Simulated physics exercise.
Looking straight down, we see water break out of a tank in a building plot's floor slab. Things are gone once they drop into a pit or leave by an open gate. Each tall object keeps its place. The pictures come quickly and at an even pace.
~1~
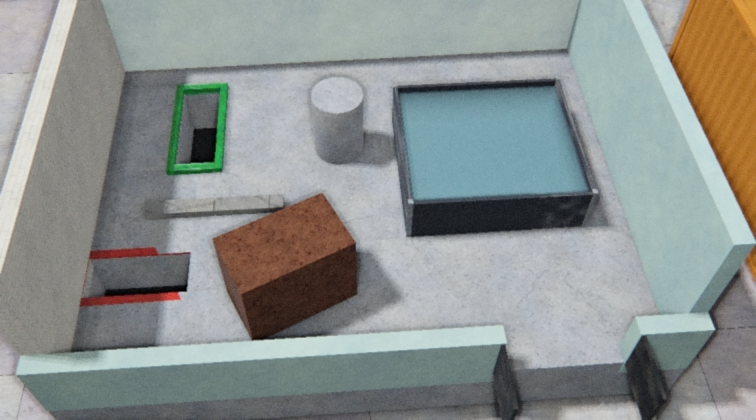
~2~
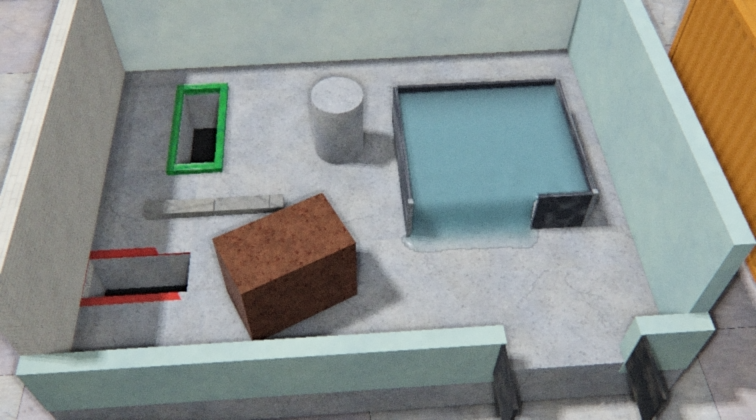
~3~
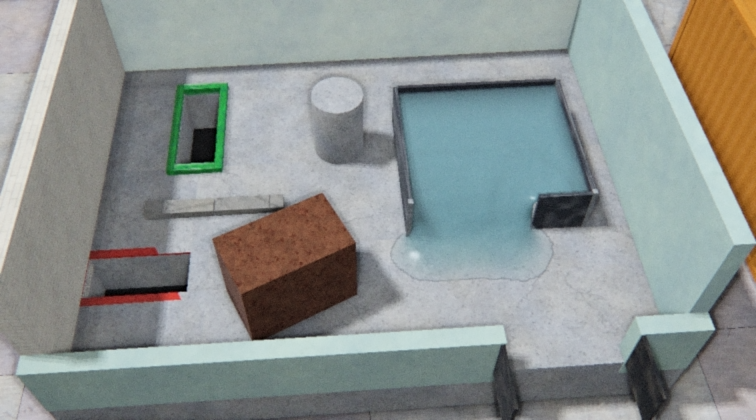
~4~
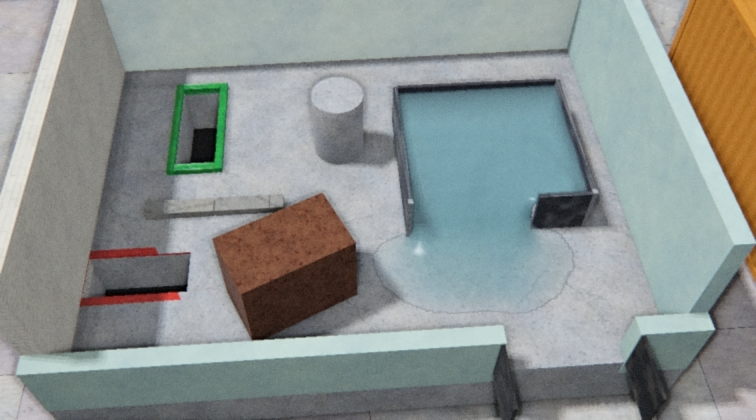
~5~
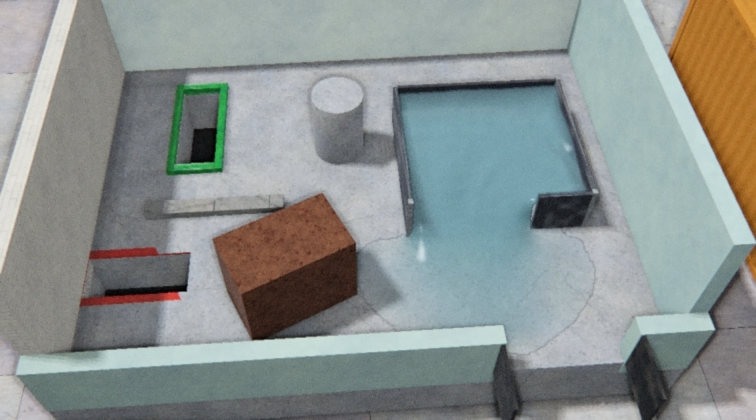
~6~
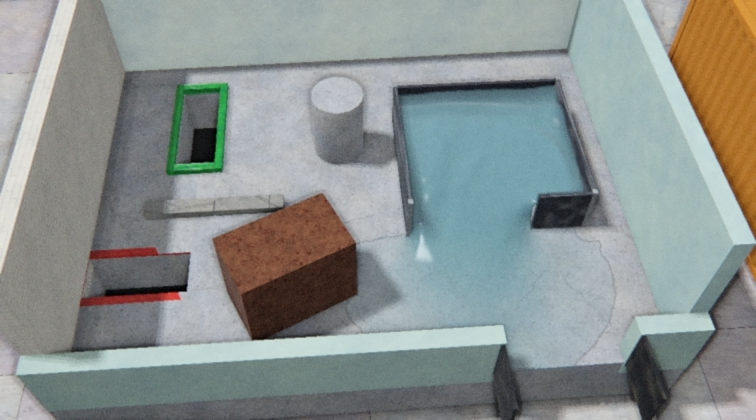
Water poured out of a dark-walled tank through a gap in its front side and spread across the gray floor, reaching past the brown block's edge and toward the front wall.
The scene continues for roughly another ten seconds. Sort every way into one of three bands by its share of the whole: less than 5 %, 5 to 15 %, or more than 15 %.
Bands: The gate - more than 15 %; the green pit - less than 5 %; the red pit - more than 15 %.
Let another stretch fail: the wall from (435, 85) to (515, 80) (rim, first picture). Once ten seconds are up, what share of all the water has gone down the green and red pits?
In percent: Green 12, red 6.
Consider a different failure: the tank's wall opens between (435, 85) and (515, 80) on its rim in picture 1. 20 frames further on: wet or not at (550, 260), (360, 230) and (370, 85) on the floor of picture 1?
Well, the first is missed by the spill, the next missed by the spill, the last hit by the spill.
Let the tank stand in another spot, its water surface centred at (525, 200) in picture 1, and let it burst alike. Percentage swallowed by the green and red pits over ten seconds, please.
After ten seconds: Green pit around 0 percent, red pit around 15 percent.
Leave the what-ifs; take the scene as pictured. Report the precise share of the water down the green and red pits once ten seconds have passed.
Estimated: 0 per cent and 20 per cent respectively.
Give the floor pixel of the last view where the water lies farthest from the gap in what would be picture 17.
My guess is roughly (96, 381).
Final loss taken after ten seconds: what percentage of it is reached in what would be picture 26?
Log: Around 45 %, estimated.
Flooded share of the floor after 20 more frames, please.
Estimate: Near 35 %.
A moment on, water covers 20 % of the floor; the gate 5 %, the green pit 0 %, the red pit 0 %.
Next, water covers 25 % of the floor; the gate 13 %, the green pit 0 %, the red pit 0 %.
Then, water covers 35 % of the floor; the gate 23 %, the green pit 0 %, the red pit 3 %.
Later, water covers 50 % of the floor; the gate 33 %, the green pit 0 %, the red pit 13 %.
In the end, water covers 70 % of the floor; the gate 40 %, the green pit 0 %, the red pit 20 %.
